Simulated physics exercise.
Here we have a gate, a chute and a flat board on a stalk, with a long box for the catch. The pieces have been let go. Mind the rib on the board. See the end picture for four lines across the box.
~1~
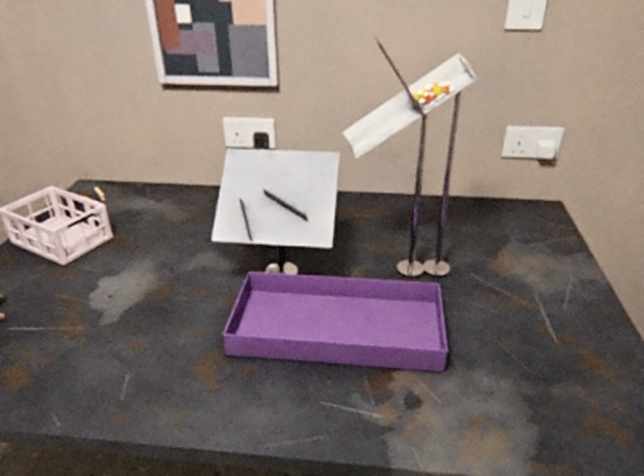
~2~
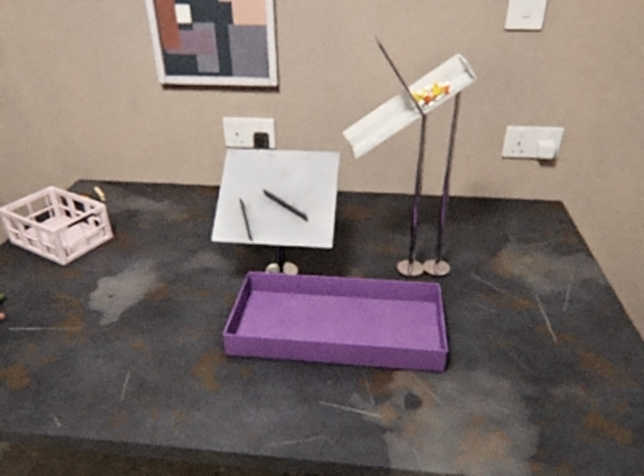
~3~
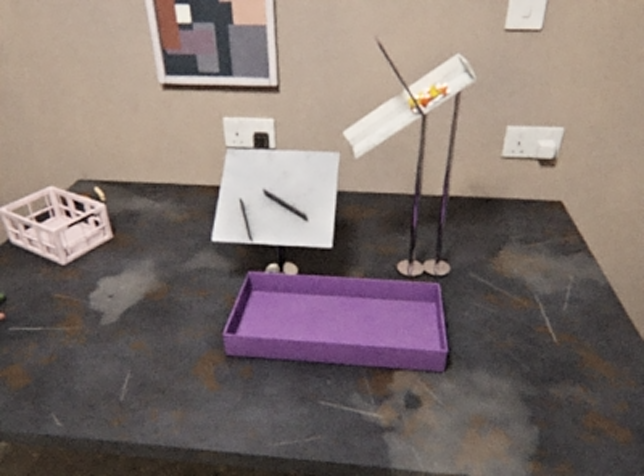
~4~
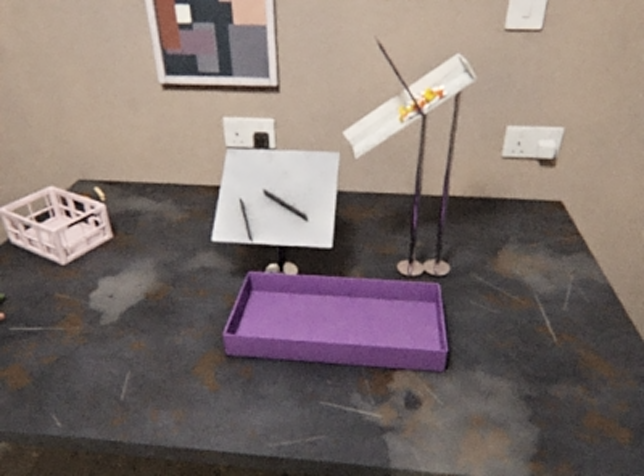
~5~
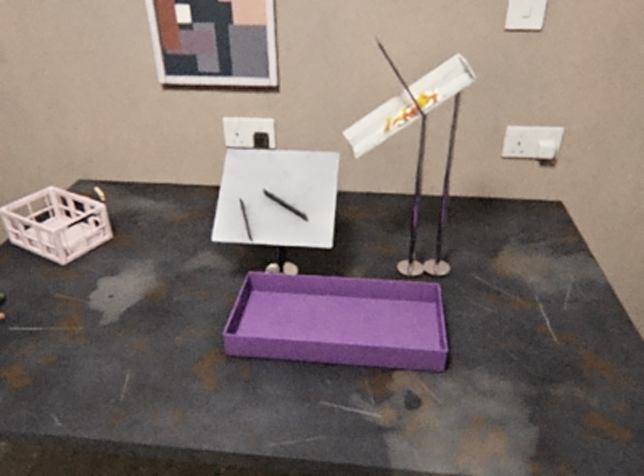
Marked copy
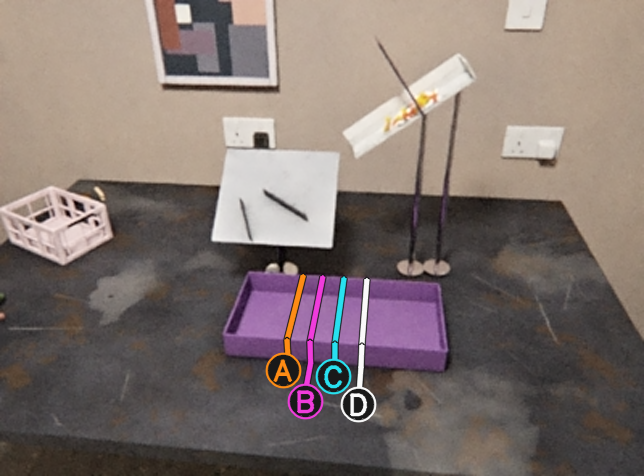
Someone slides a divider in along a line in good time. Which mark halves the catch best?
Go for B.
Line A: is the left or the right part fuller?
More lands on the right.
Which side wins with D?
The left side.
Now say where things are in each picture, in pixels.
Load behind the gate (430, 94), jelly beans; lip of the chute (355, 153), sloping gently, in the first frame.
Middle of the board (277, 196), tilted fairly steeply; middle of its low edge (271, 244); of its high edge (283, 150), in the second frame.
Front corners of the box (224, 334) and (447, 351), empty; front of the load (412, 107), in the third frame.
Middle of the load (422, 104); its front (401, 120), roughly a quarter of the way to the lip; rib from (240, 198) to (249, 236); rib from (263, 189) to (306, 216), in the fourth frame.
Middle of the load (414, 109); its front (386, 130), roughly half of the way to the lip, in the fifth frame.
On the marked copy, line A crosses the front rim at (287, 339); line B crosses the front rim at (310, 341); line C crosses the front rim at (335, 342); line D crosses the front rim at (361, 344).
If A is chosen, of what is caught, about a tenth on the left of the divider, almost all on the right.
If B is chosen, of what is caught, roughly half on the left of the divider, roughly half on the right.
If C is chosen, of what is caught, every piece on the left of the divider, not one piece on the right.
If D is chosen, of what is caught, every piece on the left of the divider, not one piece on the right.
